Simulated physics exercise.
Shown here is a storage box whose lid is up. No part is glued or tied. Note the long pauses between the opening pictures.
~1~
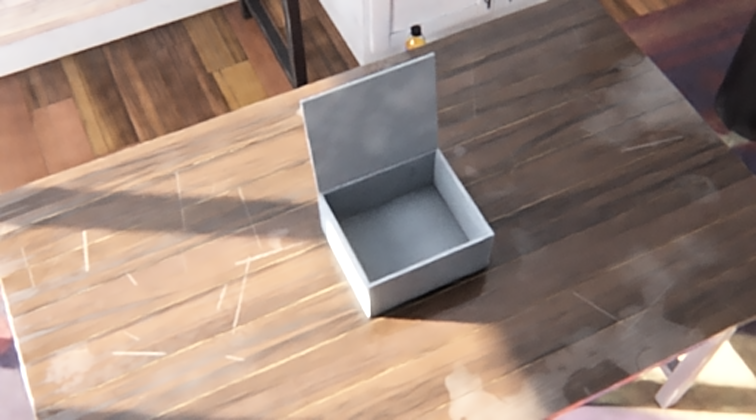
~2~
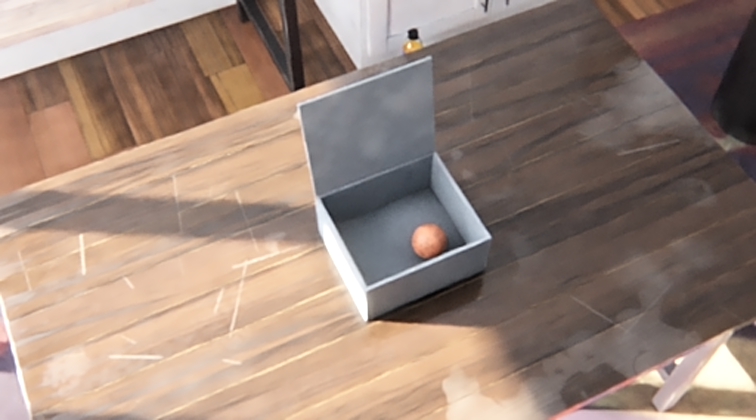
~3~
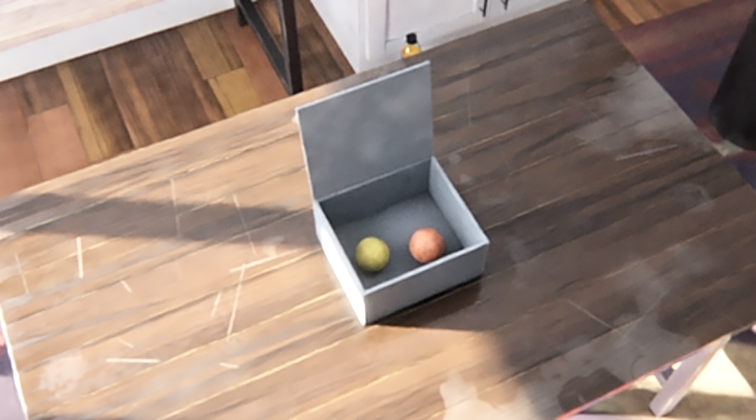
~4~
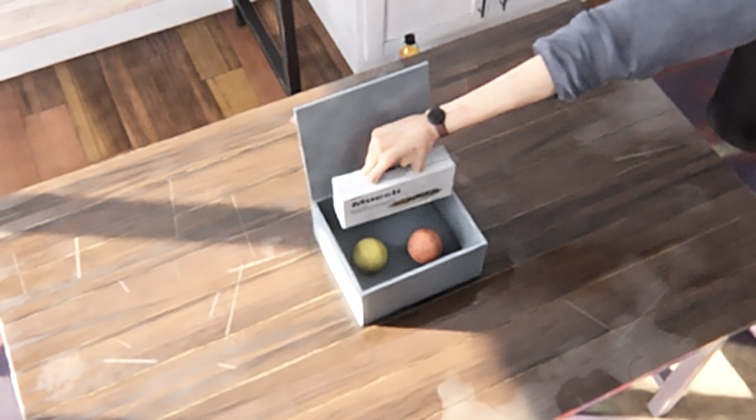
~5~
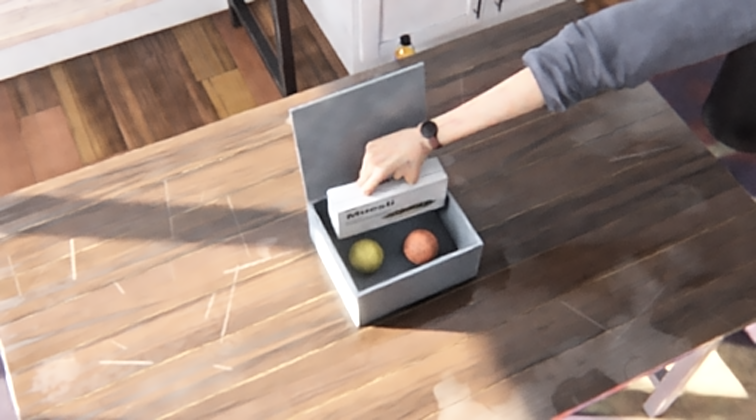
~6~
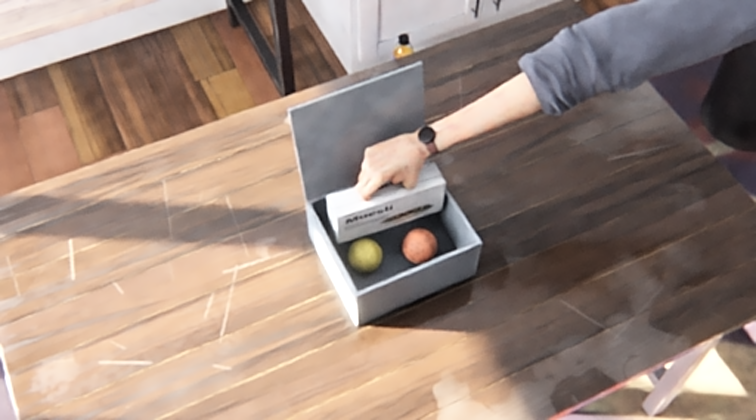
An open gray box on a wooden table was empty at first, then held an orange ball and next a yellow-green one, before a hand lowered a white carton in behind them.
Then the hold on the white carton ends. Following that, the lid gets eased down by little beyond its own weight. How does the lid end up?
The lid ends up closed flat.
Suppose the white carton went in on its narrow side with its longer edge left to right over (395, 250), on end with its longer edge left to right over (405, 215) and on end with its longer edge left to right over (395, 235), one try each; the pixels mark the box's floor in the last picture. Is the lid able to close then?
The lid goes down the first time, stays up the second time and stays up the third time.
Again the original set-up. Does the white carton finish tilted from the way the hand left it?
In the end, the white carton keeps its orientation.
Then, 1.00 s past the last view, lid starting down; white carton displaced a little near (380, 224); yellow lemon displaced about its own width; orange ball displaced about its own width.
Then, 1.70 s past the last view, lid 48° above the rim; white carton displaced a little near (380, 224); yellow lemon displaced about its own width; orange ball displaced about its own width.
Finally, lid shut; moved from the start, orange ball, yellow lemon and white carton. Final places as the last picture's camera would see them, white carton near (380, 224).
